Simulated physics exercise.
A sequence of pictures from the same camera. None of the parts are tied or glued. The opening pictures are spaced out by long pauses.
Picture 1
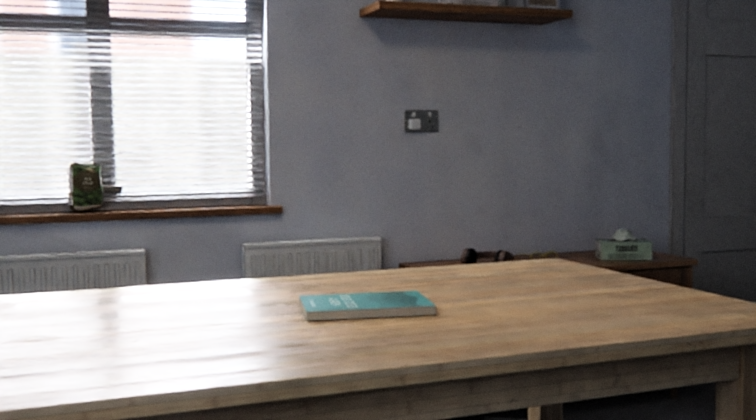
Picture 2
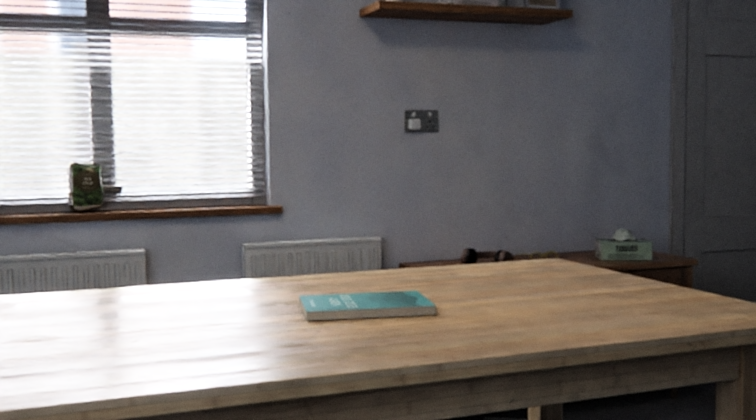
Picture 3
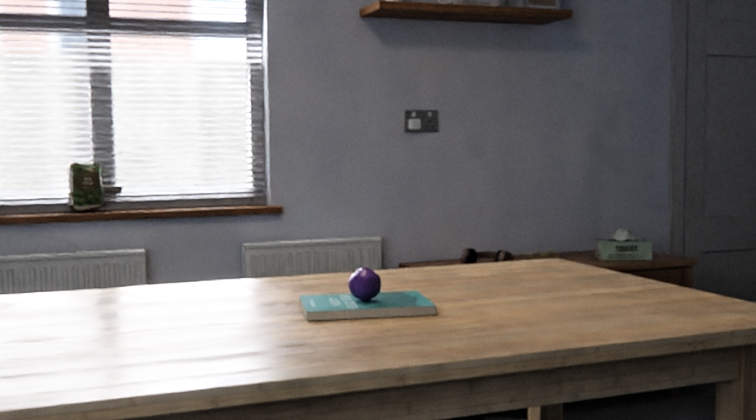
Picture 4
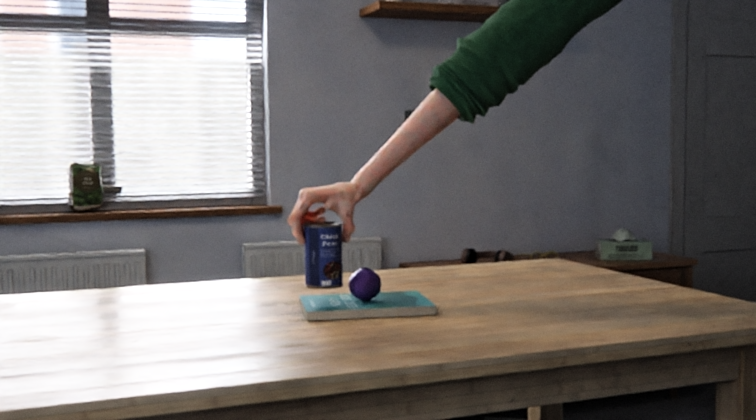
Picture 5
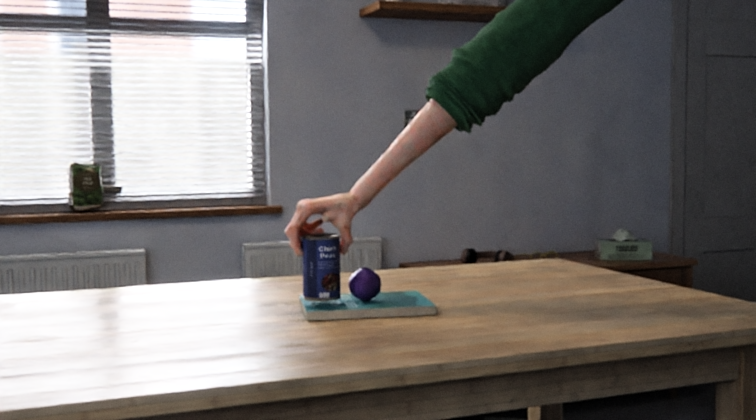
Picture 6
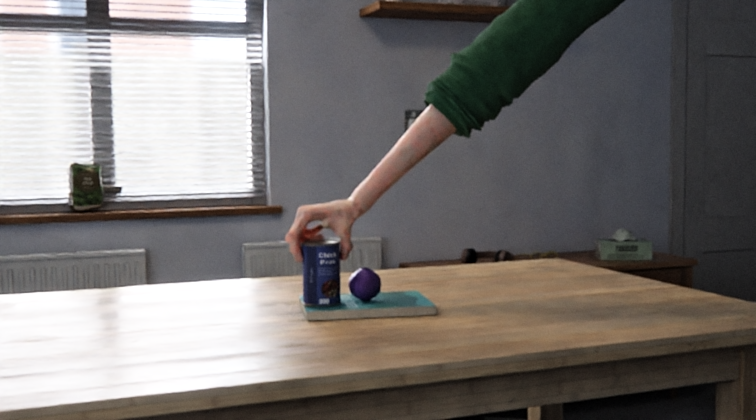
A turquoise book lay on a wooden table, then a small purple ball appeared on it, and a green-sleeved arm lowered a blue tin onto the book's left side, still gripping it.
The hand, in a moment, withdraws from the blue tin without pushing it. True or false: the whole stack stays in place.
True.
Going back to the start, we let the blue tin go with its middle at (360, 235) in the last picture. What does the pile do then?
The pile tumbles.
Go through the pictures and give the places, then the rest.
The last thing is not in view yet; turquoise book (365, 305), in the first picture.
The last thing is not in view yet; turquoise book (365, 305), in the second picture.
The last thing is not in view yet; turquoise book (365, 305), in the third picture.
On its way; blue tin (324, 255); turquoise book (365, 305), in the fourth picture.
On its way; blue tin (321, 266); turquoise book (365, 305), in the fifth picture.
Set down, still held; blue tin (321, 273); turquoise book (365, 305), in the sixth picture.
Then, 0.20 s on from there, no change.
Then, 0.50 s on from there, blue tin resting near (321, 273).
In the end, all 3 unmoved. At the end, from the last picture's camera, blue tin near (321, 273). The pile stays up.
